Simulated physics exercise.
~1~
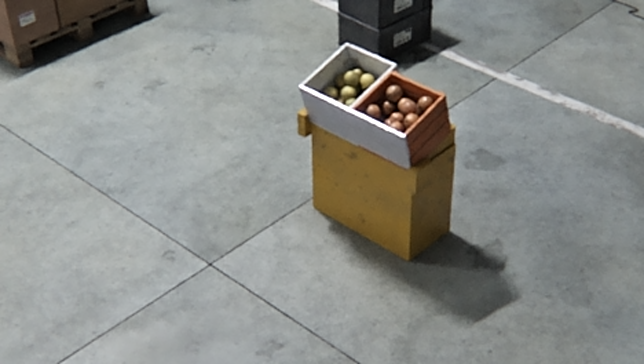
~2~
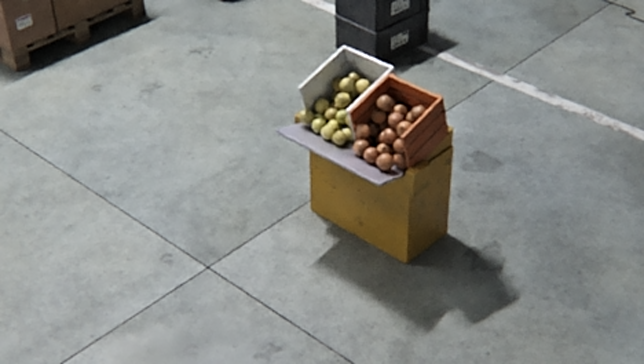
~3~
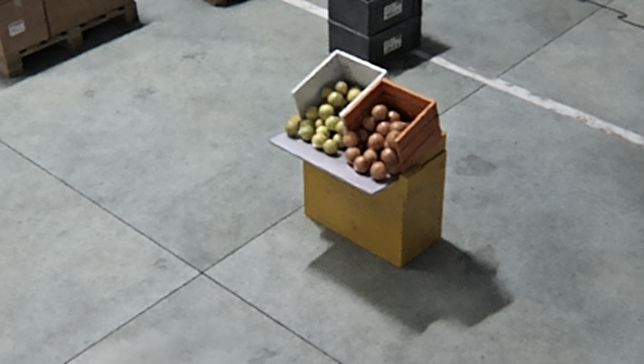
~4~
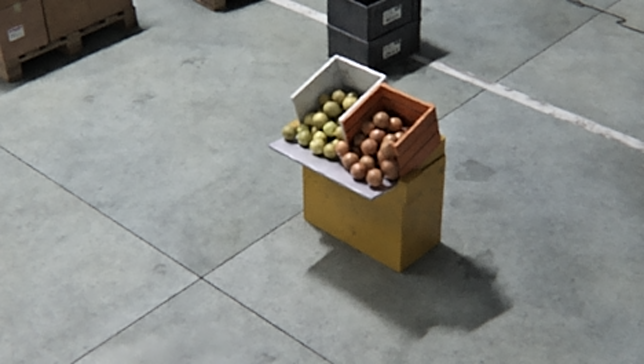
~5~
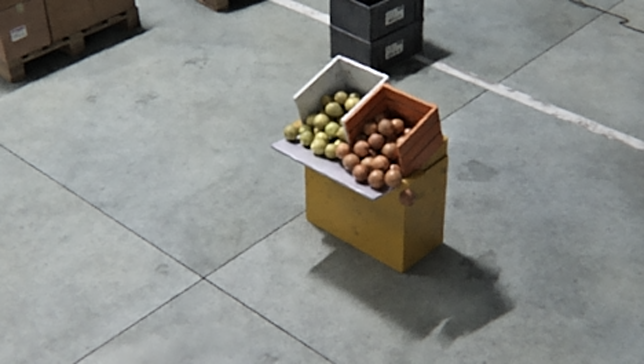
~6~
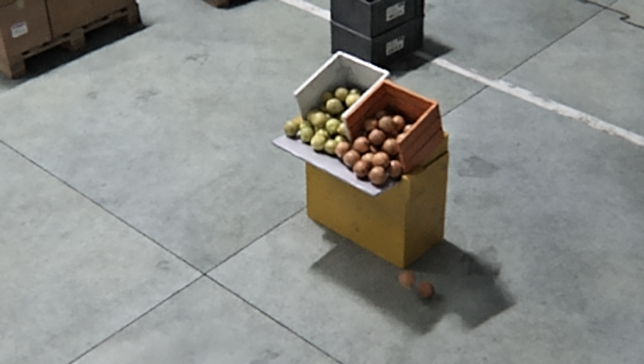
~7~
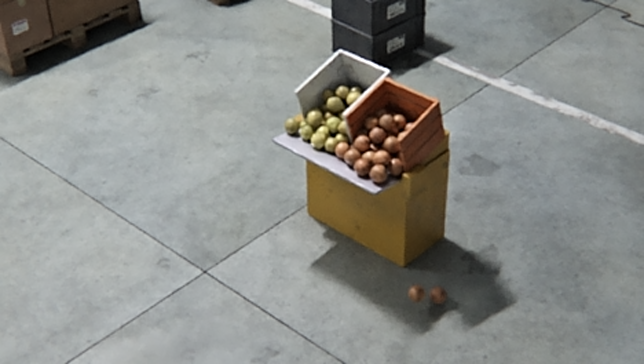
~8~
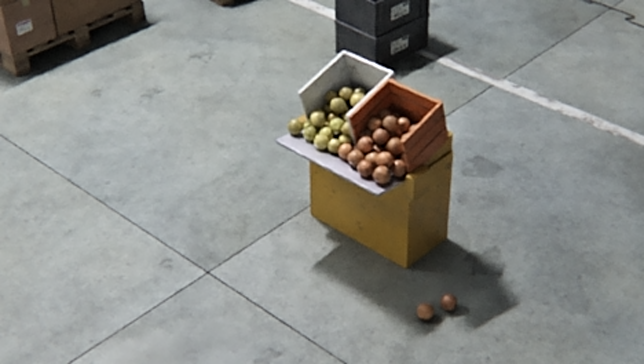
Front flap dropping open on a yellow stand, apples and onions sliding forward, two onions falling to rest on the concrete floor.
